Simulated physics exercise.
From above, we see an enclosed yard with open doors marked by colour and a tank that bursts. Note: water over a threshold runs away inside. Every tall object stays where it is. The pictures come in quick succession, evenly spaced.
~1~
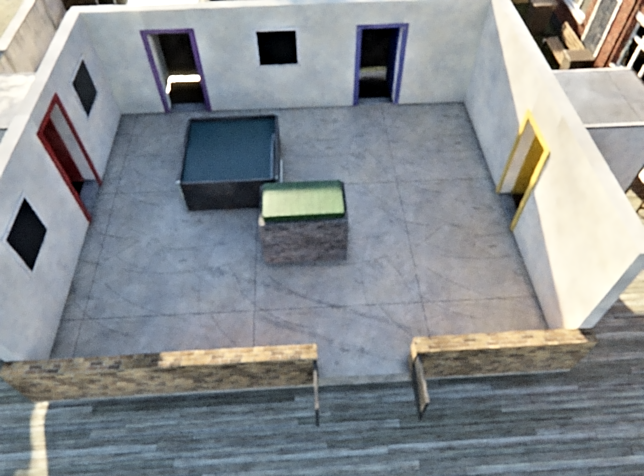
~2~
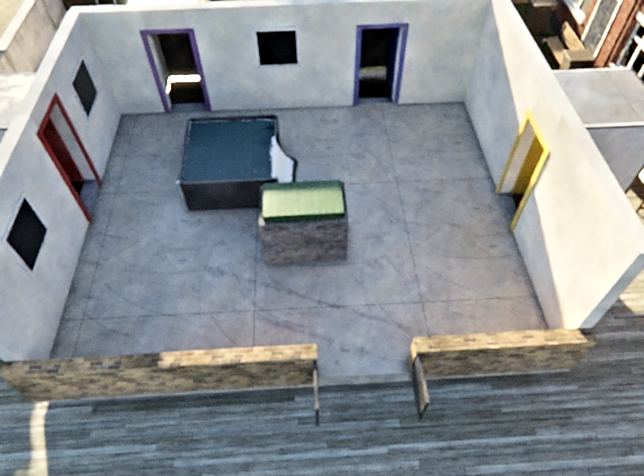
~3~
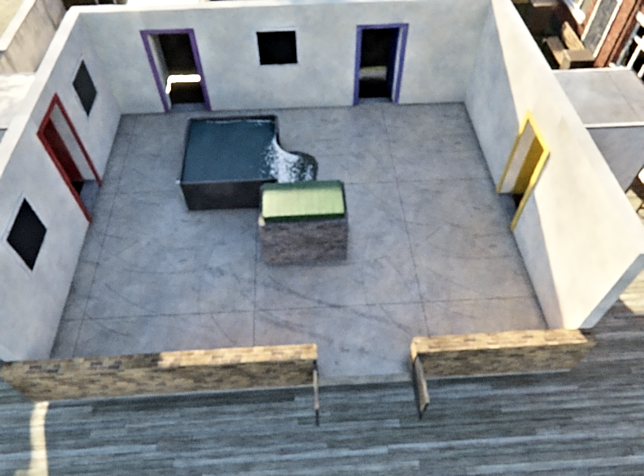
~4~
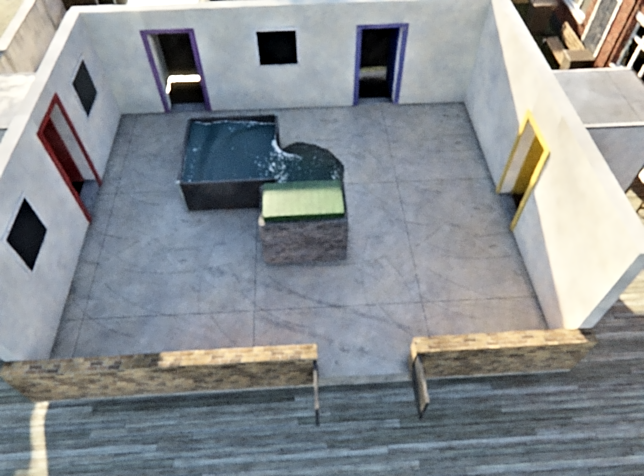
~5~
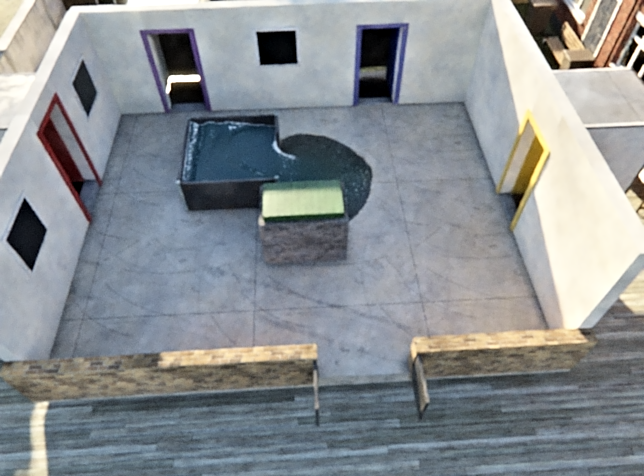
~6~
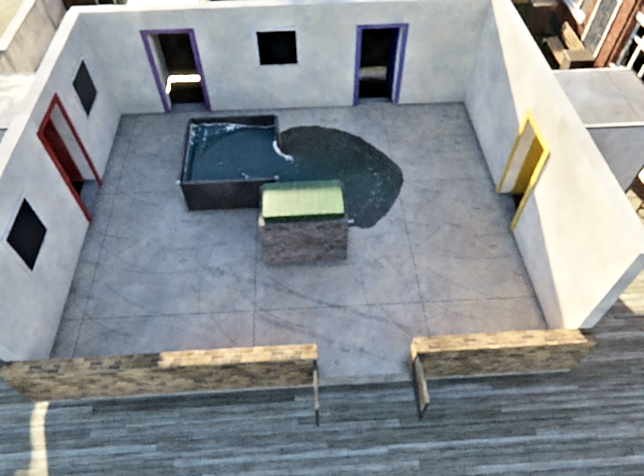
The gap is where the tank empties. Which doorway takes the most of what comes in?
The yellow doorway.
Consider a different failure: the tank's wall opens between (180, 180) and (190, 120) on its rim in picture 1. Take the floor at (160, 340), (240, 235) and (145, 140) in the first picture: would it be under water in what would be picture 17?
The first spot is left untouched, the second is left untouched, the third is soaked through.
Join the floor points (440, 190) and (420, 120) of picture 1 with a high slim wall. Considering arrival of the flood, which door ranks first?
That's the one in yellow.
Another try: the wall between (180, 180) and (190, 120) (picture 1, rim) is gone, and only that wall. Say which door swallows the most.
That would be the red-painted one.
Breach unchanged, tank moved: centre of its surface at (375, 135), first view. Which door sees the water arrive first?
The yellow one.
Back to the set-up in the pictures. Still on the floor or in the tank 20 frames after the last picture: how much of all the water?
I'd say roughly 90 percent.
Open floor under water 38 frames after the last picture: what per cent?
About 55 per cent.
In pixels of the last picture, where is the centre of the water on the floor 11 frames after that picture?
About (332, 179).
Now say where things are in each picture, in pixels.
The first picture shows still water in the water tank at (231, 150).
In the second picture, the front is at a hidden place, out from the gap at (277, 172).
In the third picture, the front is at (309, 158), out from the gap at (277, 174).
In the fourth picture, water pours out at (277, 175) and has run to (339, 166).
In the fifth picture, the front is at (366, 167), out from the gap at (277, 175).
In the sixth picture, water pours out at (277, 175) and has run to (396, 169).
A moment on, water covers 30 % of the floor; purple door not reached, yellow door wet at the sill, nothing in, blue door not reached, red door not reached.
Next, water covers 40 % of the floor; purple door not reached, yellow door a lot in, blue door wet at the sill, nothing in, red door not reached.
Then, water covers 40 % of the floor; purple door not reached, yellow door a lot in, blue door a trickle in, red door not reached.
Later, water covers 55 % of the floor; purple door not reached, yellow door a lot in, blue door some in, red door not reached.
In the end, water covers 75 % of the floor; purple door wet at the sill, nothing in, yellow door a lot in, blue door some in, red door not reached; the yellow door has let in the most.
